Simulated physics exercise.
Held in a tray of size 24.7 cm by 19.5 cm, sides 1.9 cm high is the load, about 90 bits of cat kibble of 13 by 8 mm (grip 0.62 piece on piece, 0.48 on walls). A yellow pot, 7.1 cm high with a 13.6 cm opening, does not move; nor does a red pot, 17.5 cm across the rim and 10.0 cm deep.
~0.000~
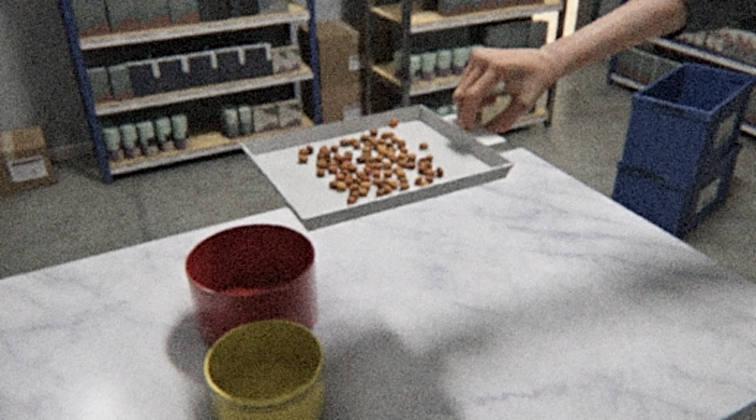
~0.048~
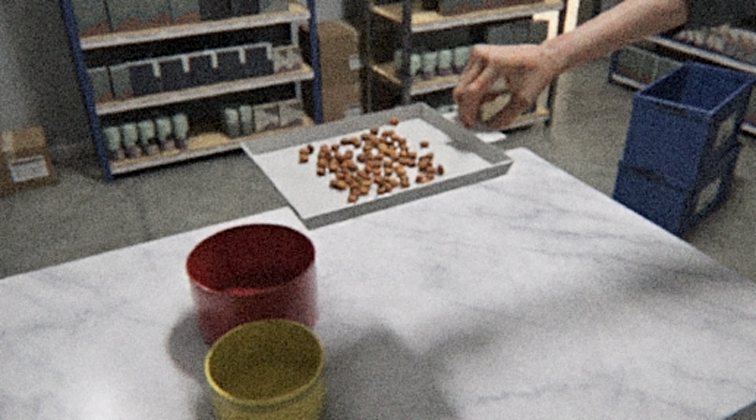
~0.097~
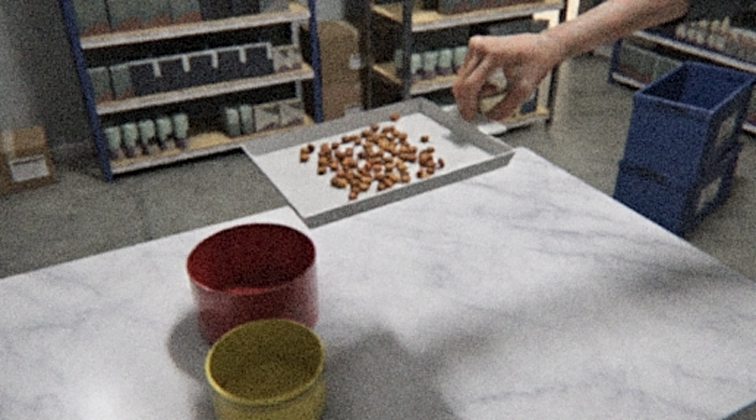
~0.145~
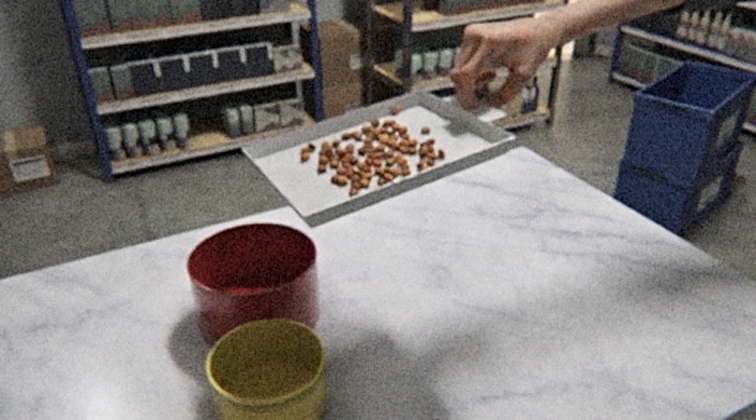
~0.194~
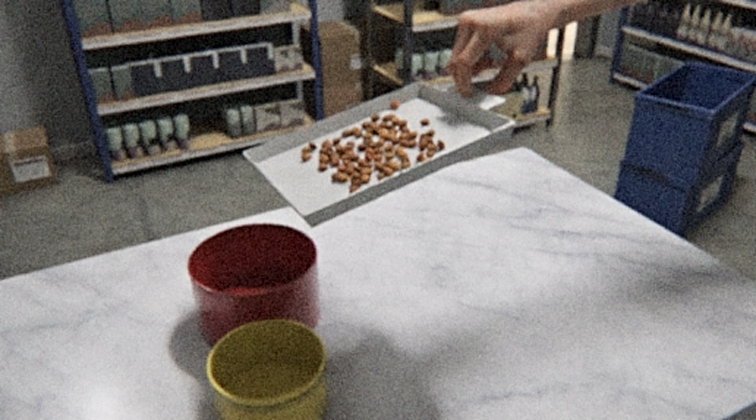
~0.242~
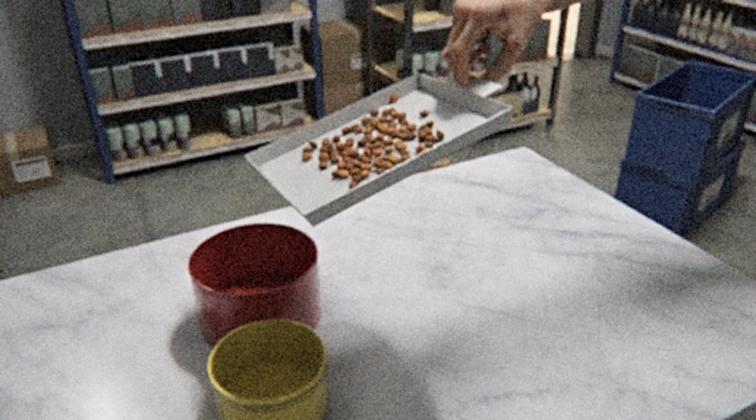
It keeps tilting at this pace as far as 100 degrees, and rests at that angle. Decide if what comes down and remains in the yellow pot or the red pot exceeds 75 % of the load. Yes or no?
Yes.
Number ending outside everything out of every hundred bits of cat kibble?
10%, roughly.
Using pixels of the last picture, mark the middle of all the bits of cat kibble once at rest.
(255, 320), roughly.
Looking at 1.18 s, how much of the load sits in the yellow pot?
Near 0 per cent so far.
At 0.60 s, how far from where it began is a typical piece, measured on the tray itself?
Distance moved on the tray: Approx. 4 cm.
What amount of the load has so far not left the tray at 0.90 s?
I'd put it at roughly 60 in a hundred.
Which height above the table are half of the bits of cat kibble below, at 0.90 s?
Around 24 cm.
Then, at 0.60 s, tilt 46 degrees; tray 100 %; middle of all pieces on or above the table near (330, 134).
After 0.90 s, tilt 71 degrees; tray 60 %, red pot 10 %, in the air 30 %; middle of all pieces on or above the table near (275, 207).
Then, at 1.18 s, tilt 95 degrees; outside 5 %, tray 25 %, red pot 65 %, in the air 10 %; middle of all pieces on or above the table near (265, 281).
After 1.45 s, tilt 100 degrees; outside 5 %, red pot 85 %, in the air 5 %; middle of all pieces on or above the table near (258, 313).
In the end, at 2.3 s, outside 10 %, red pot 90 %.
